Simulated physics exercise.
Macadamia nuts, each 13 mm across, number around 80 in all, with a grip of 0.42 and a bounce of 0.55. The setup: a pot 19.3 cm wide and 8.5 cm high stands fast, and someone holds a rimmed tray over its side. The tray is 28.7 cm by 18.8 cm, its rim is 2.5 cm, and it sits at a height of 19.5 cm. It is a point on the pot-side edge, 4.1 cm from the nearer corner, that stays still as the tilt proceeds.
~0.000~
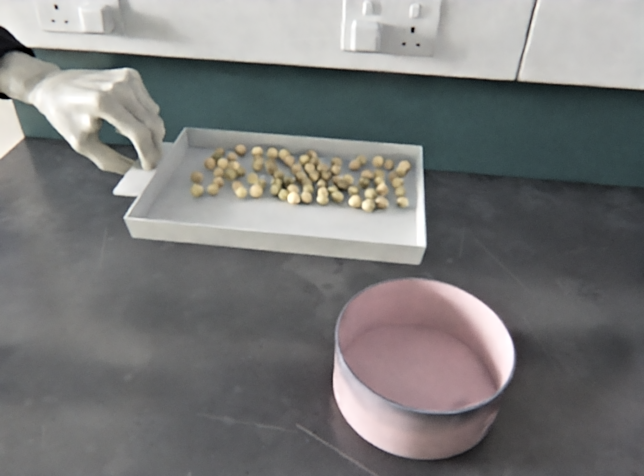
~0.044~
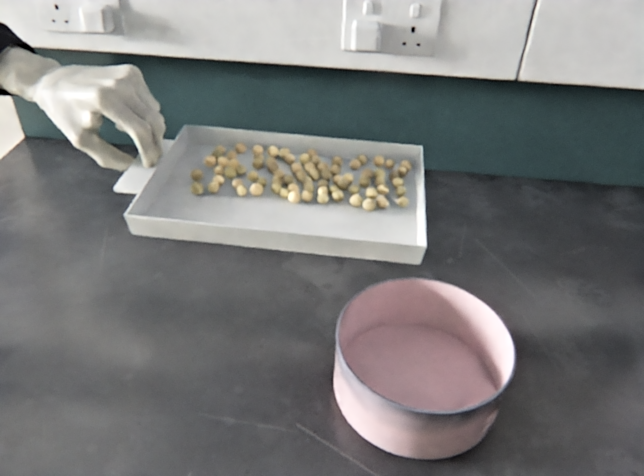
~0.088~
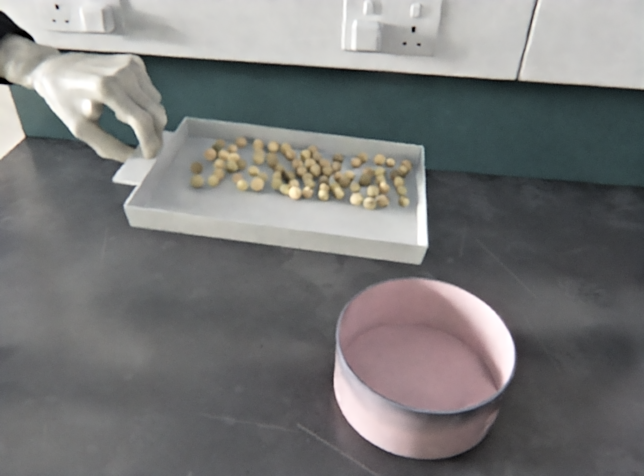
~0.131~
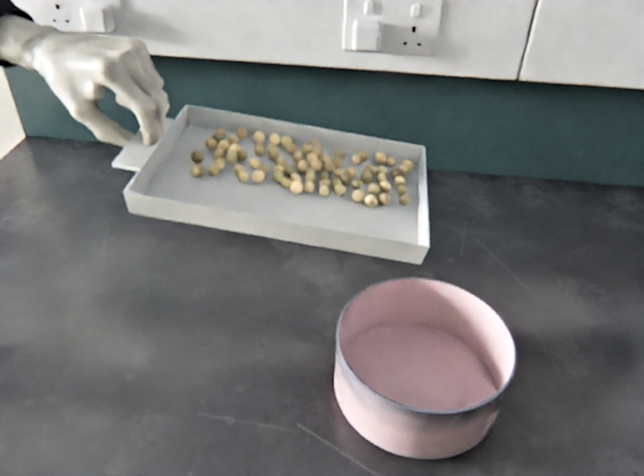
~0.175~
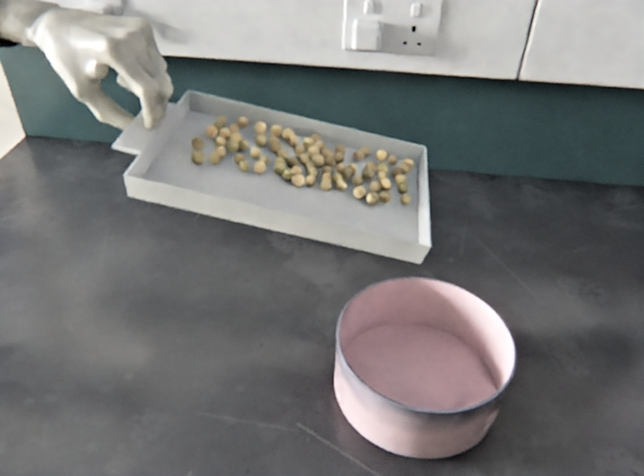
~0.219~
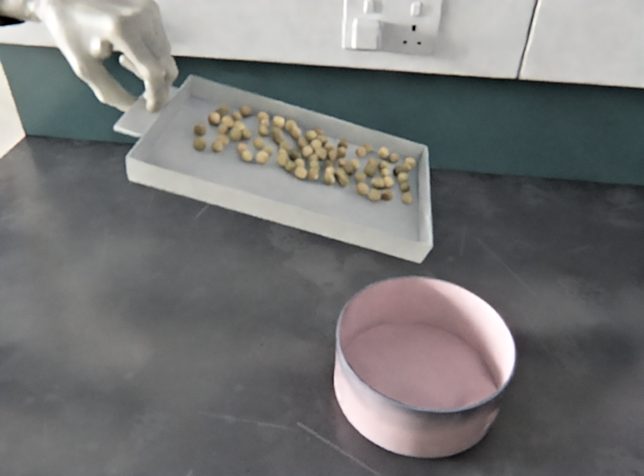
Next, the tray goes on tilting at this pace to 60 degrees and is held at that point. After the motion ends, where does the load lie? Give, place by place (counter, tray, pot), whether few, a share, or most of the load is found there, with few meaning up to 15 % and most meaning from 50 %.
For the counter I expect few; for the tray I expect most; for the pot I expect few.
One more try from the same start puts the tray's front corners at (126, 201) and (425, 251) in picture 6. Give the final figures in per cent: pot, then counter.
Per cent by place - pot 0, counter 0.
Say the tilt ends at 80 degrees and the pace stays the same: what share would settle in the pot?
Roughly 0 %.
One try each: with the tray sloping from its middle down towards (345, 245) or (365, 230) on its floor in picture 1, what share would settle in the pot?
About 10 per cent on the first try and 10 per cent on the second.
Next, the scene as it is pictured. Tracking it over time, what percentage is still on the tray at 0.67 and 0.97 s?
100 then 100.
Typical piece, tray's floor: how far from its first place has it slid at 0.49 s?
6 cm.
After 0.49 s, tilt 37 degrees; the tray holds 100 %, the pot 0 %.
After 0.67 s, tilt 52 degrees; the tray holds 100 %, the pot 0 %.
After 0.97 s, tilt 60 degrees; the tray holds 100 %, the pot 0 %.
In the end, at 1.4 s, counter 0 %, tray 100 %, pot 0 %.
